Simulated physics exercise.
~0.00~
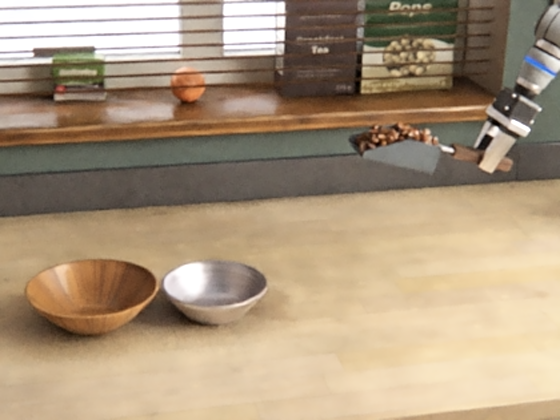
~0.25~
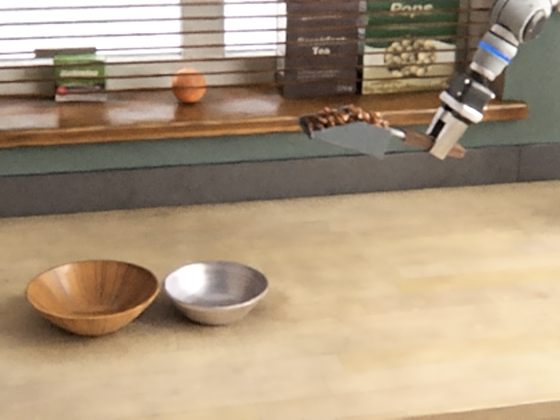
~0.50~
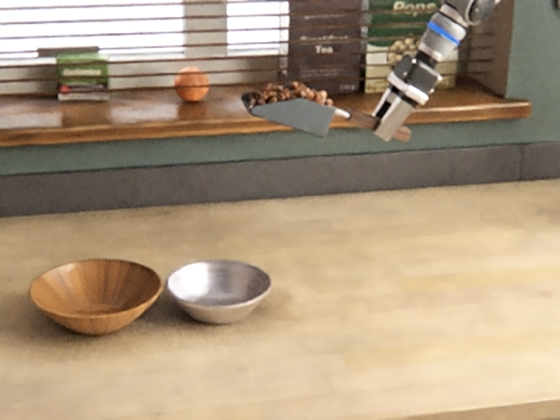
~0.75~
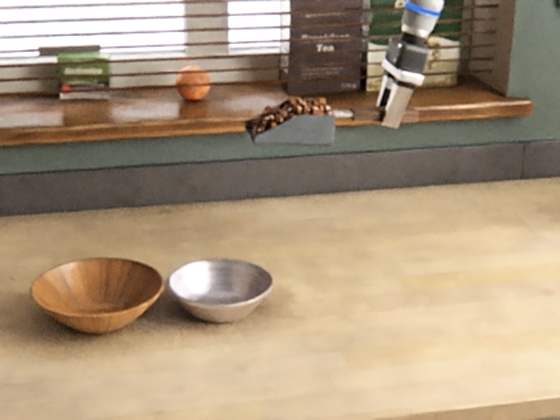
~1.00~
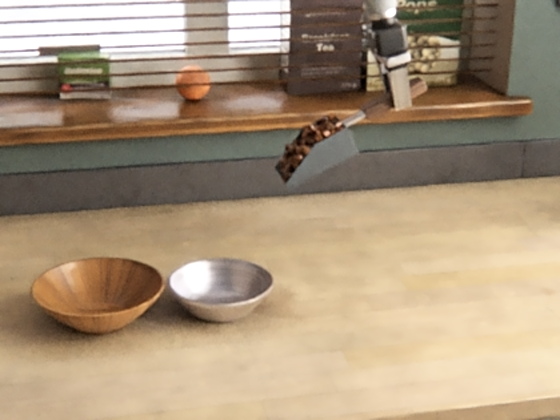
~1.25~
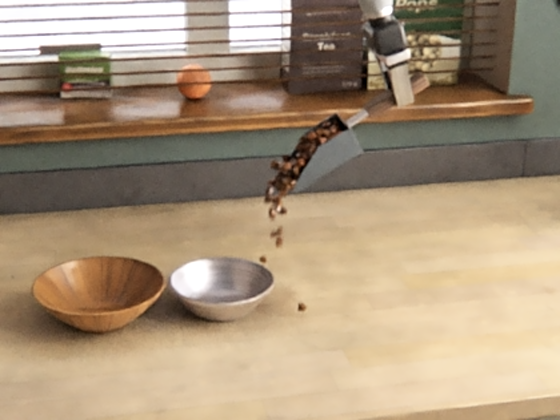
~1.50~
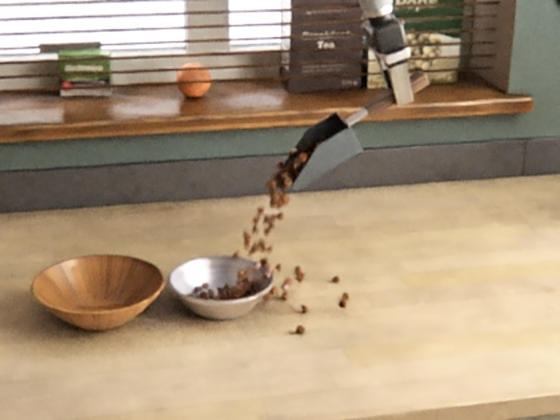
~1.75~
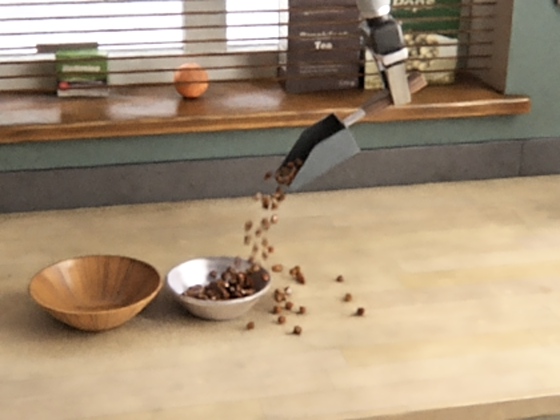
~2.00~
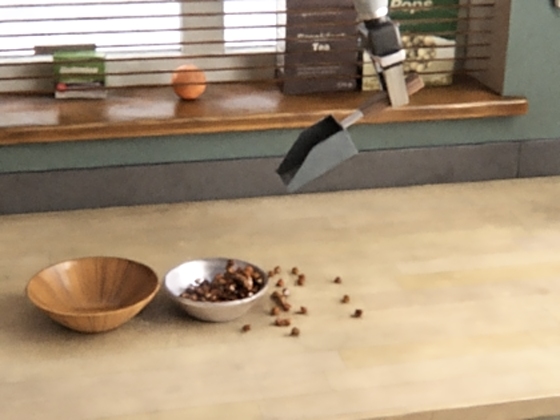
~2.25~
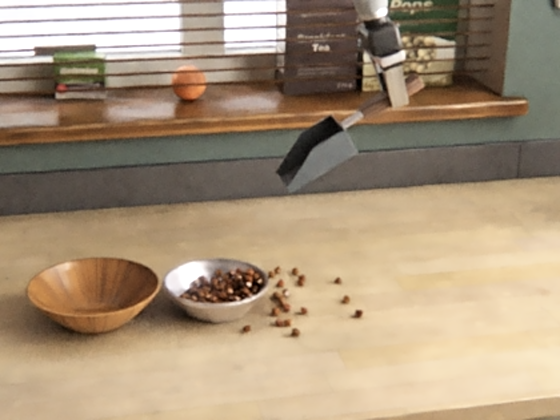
We see a robot arm carry a scoop of brown pellets left above a table, then tip it and pour them toward a silvery bowl beside a wooden one. Most land in the silvery bowl, some scatter on the table, and the emptied scoop stays tilted above.
